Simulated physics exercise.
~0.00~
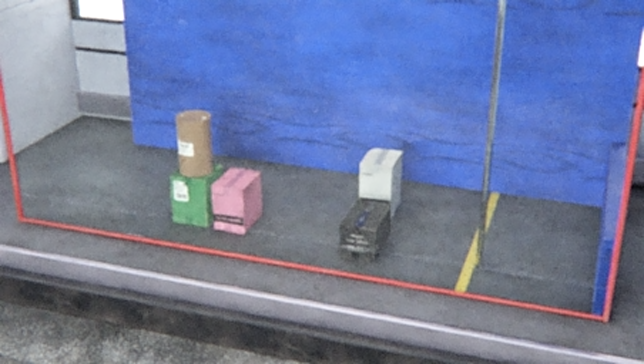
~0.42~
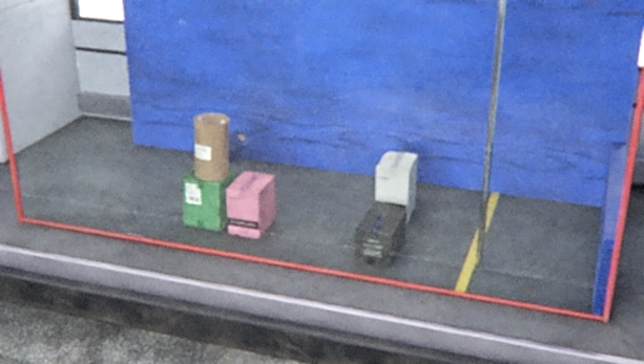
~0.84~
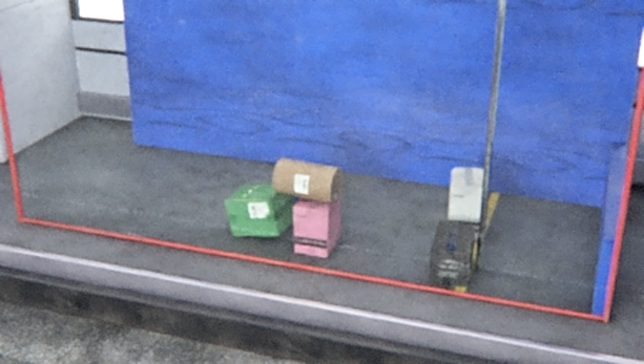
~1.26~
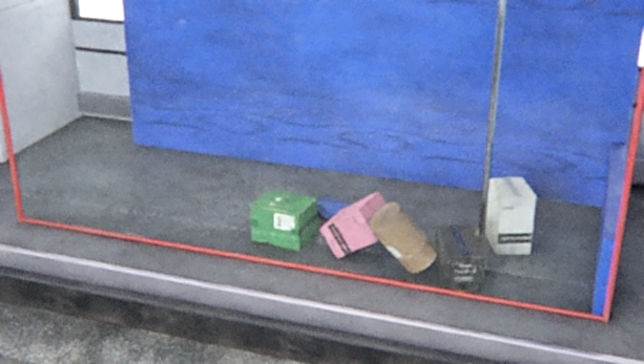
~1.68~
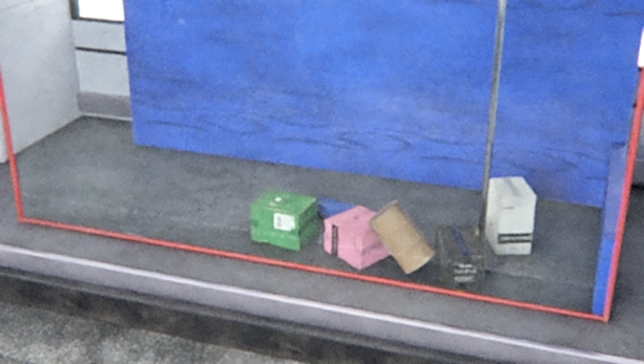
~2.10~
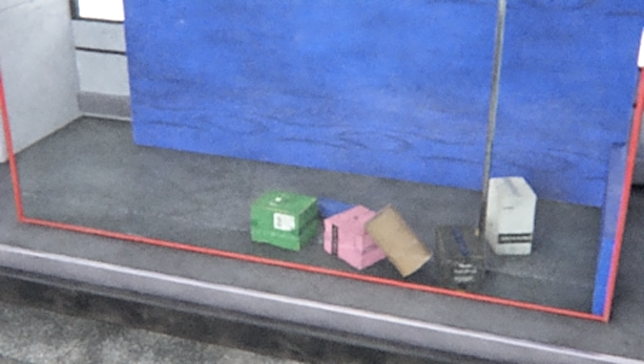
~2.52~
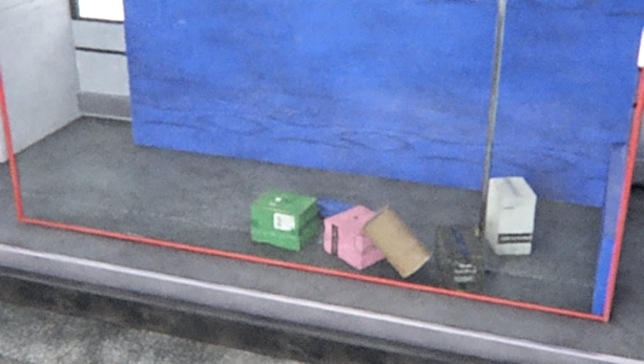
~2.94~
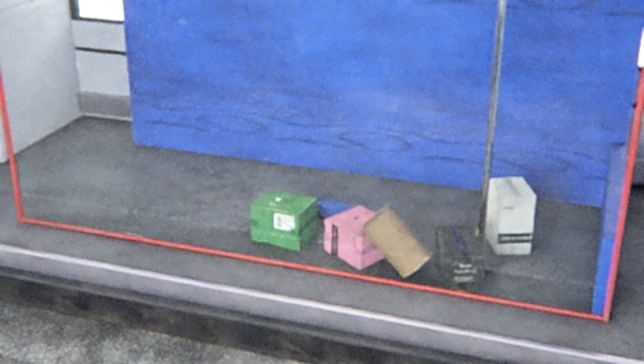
The clip shows boxes and a brown drum sliding right across a tram floor; the drum topples off a green box over a pink one, which tips too, and all come to rest, the white box upright beyond the yellow line, the others short of it.
